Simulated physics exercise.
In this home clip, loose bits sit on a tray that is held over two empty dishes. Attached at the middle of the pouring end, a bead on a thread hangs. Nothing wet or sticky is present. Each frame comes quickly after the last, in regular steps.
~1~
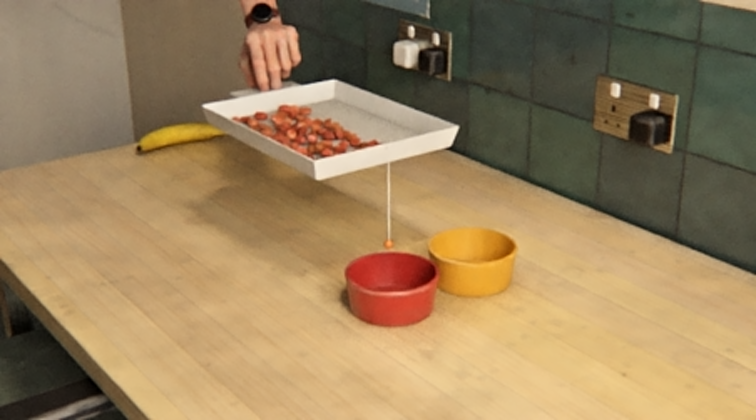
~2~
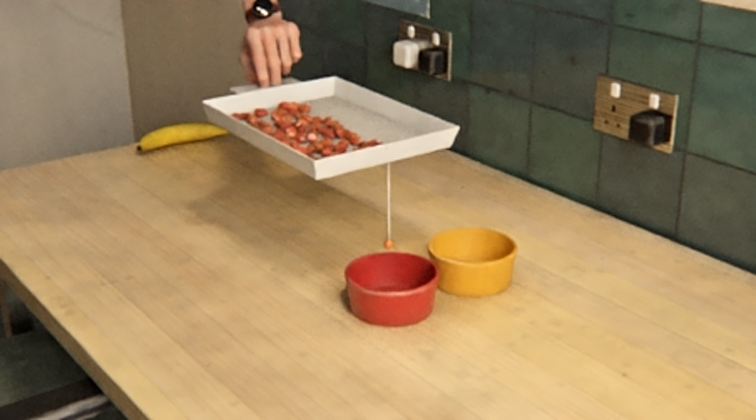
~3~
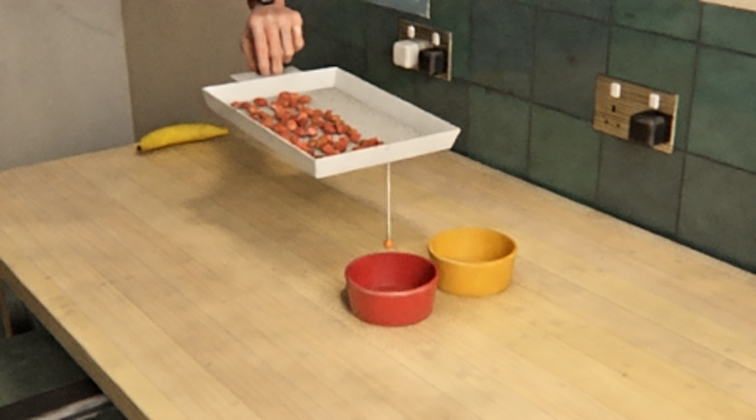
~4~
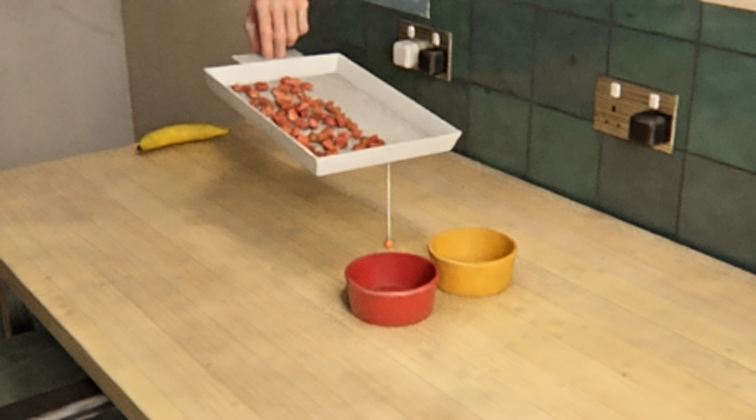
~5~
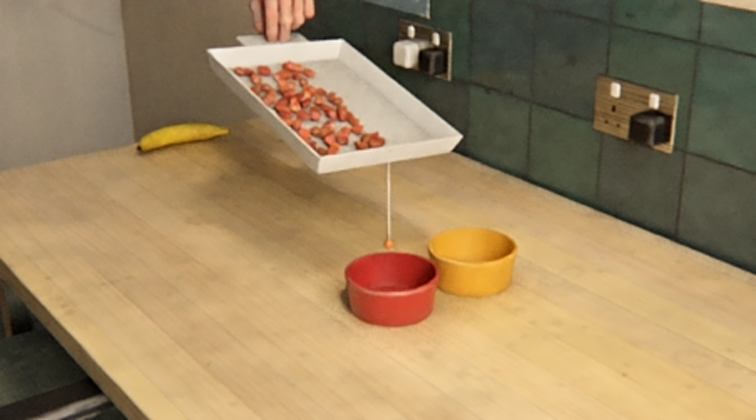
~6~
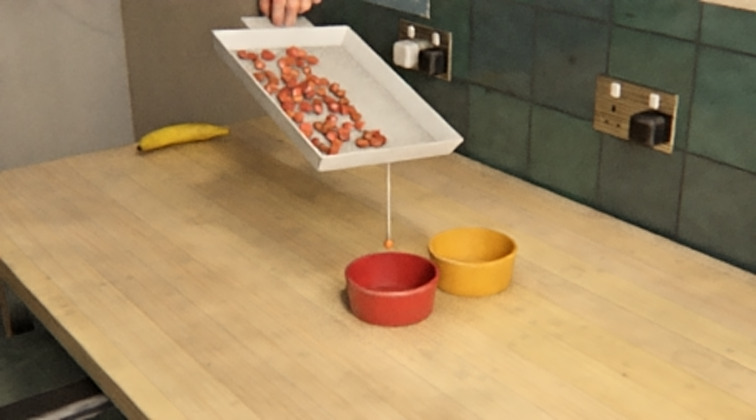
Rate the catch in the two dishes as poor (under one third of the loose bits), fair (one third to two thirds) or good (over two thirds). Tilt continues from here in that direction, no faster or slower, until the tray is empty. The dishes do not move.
Good.
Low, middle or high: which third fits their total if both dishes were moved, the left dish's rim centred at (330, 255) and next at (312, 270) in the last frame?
Case one, below one third; case two, under a third.
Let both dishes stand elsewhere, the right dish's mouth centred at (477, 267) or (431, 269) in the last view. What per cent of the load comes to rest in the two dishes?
I'd expect some 40 percent, and then some 50 percent.
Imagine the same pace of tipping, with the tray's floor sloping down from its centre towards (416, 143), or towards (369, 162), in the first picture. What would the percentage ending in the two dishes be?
80 %, give or take, and then 40 %.
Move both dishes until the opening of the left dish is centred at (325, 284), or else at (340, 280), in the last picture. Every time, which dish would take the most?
First place: The right-hand one. Second place: The right-hand one.
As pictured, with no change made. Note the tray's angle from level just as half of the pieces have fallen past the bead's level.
Somewhere near 100 degrees, I'd say.
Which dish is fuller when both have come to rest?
The larger amount ends in the right side.
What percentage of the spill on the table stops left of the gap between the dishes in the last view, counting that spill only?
That's about 10 per cent of the spill.
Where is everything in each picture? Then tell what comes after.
The first frame shows corners of the pouring end near (316, 158) and (451, 126), level; middle of the load near (303, 131), bits of crushed brick; left dish near (420, 303); right dish near (501, 274); bead on its thread near (389, 244).
The second frame shows corners of the pouring end near (317, 158) and (451, 127), level; middle of the load near (303, 129).
The third frame shows corners of the pouring end near (318, 157) and (452, 128), tipped barely, lowest at the right corner; middle of the load near (303, 122).
The fourth frame shows corners of the pouring end near (320, 155) and (453, 131), tipped a little, lowest at the right corner; middle of the load near (305, 112).
The fifth frame shows corners of the pouring end near (322, 154) and (455, 134), tipped clearly, lowest at the right corner; middle of the load near (307, 103).
The sixth frame shows corners of the pouring end near (324, 153) and (455, 137), tipped clearly, lowest at the right corner; middle of the load near (311, 94); left dish near (420, 303); right dish near (501, 274).
Shortly afterwards, tray tipped steeply; all but a few on the tray; only a few in the air.
Next, tray tipped past a quarter turn; near a third on the tray; a little in the left dish; near a third in the right dish; a little outside both; near a quarter in the air.
Some moments later, tray tipped past a quarter turn; near a quarter in the left dish; near half in the right dish; near a quarter outside both.
In the end, tray tipped past a quarter turn; near a quarter in the left dish; near half in the right dish; near a quarter outside both.
